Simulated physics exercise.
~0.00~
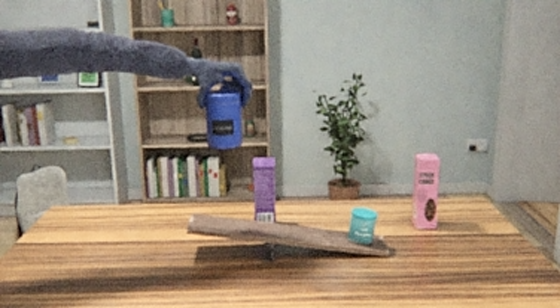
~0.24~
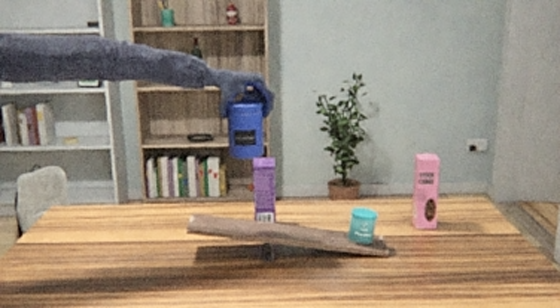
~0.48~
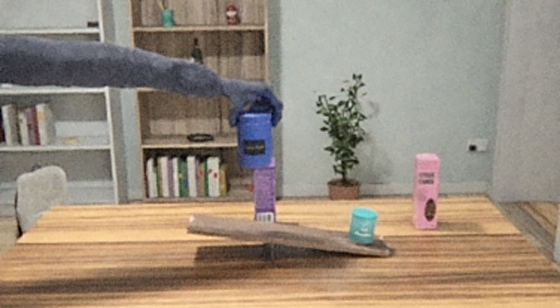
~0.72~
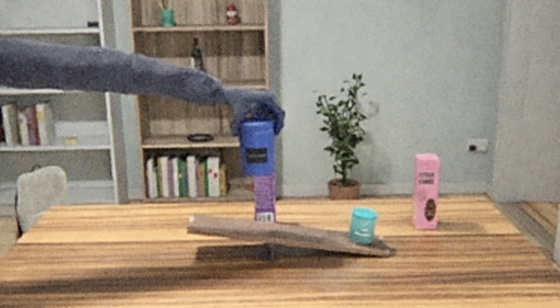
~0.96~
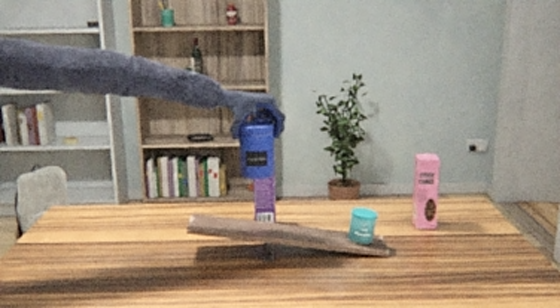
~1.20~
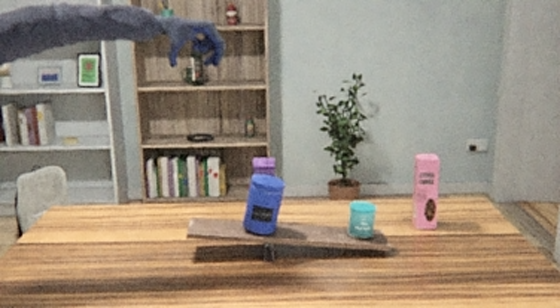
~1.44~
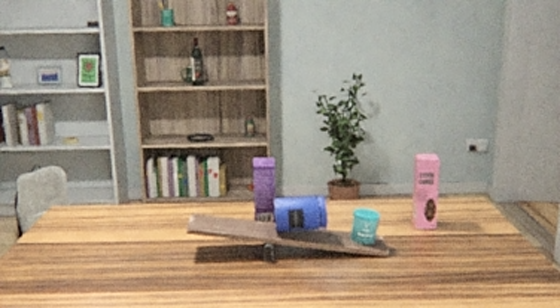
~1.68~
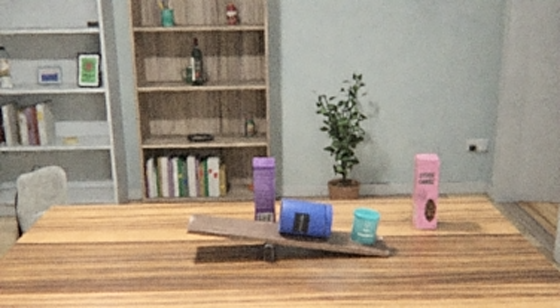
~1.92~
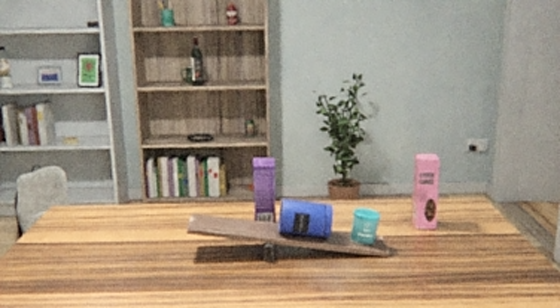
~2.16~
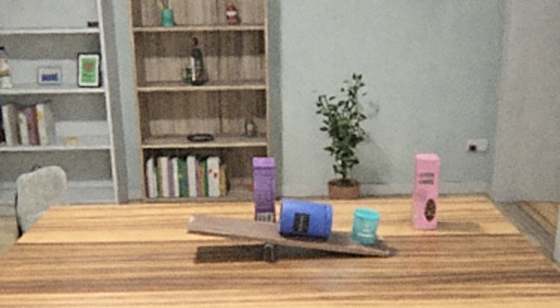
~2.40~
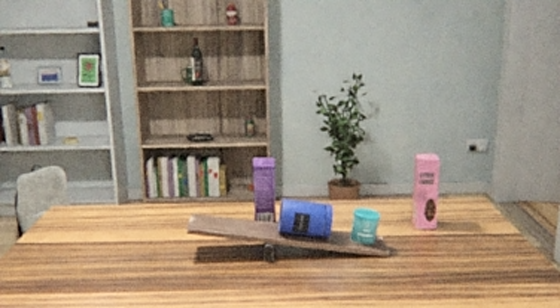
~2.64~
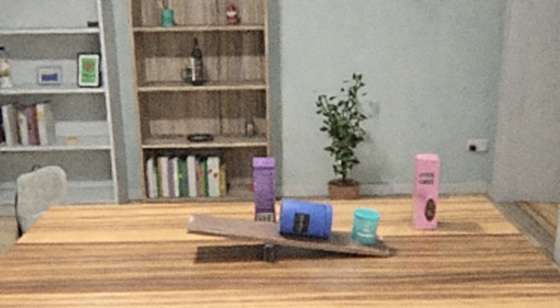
The clip opens on a wooden table where a brown plank rests like a see-saw, its right end low and holding a turquoise tin, with a purple carton behind it and a pink carton to the right. A gloved hand reaches in from the left, carrying a blue jar upright, and lowers it over the middle of the plank. The hand lets go and draws back as the jar drops and leans. The jar then topples to the right onto its side and settles near the tin. The plank finishes with its right end still low.
